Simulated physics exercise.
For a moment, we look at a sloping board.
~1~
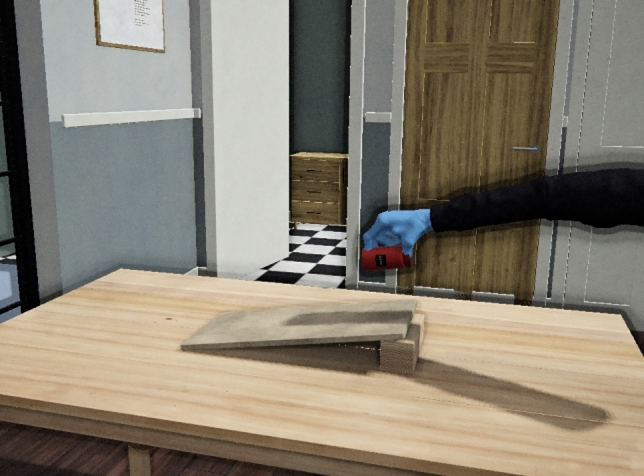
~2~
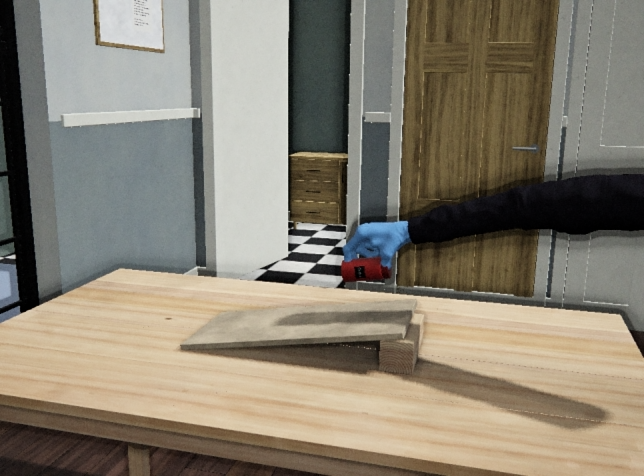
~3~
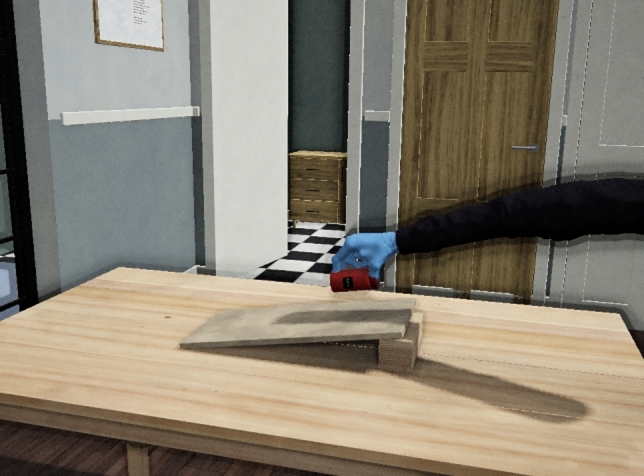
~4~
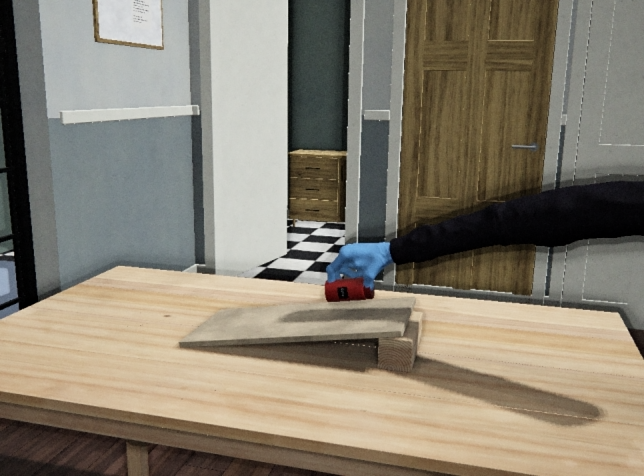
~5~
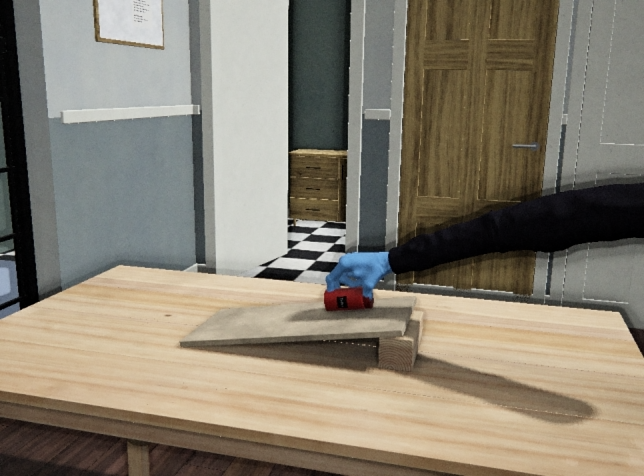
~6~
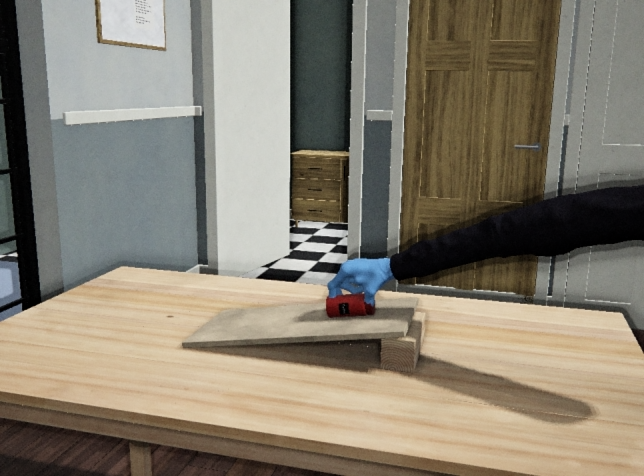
On a wooden table in a room with a checkered floor beyond, a blue-gloved hand reaching from the right carries a red cylindrical object leftward and down, then sets it on a sloping board and keeps hold of it.
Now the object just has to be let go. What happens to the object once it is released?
Well, it sits parked there after that.
Then, 0.30 s after the last picture, nothing has stirred.
Then, 0.70 s after the last picture, red shaker resting near (350, 305).
At rest, it is in place. Seen from the same camera at the end, red shaker near (350, 305). The red shaker stays where it is put.
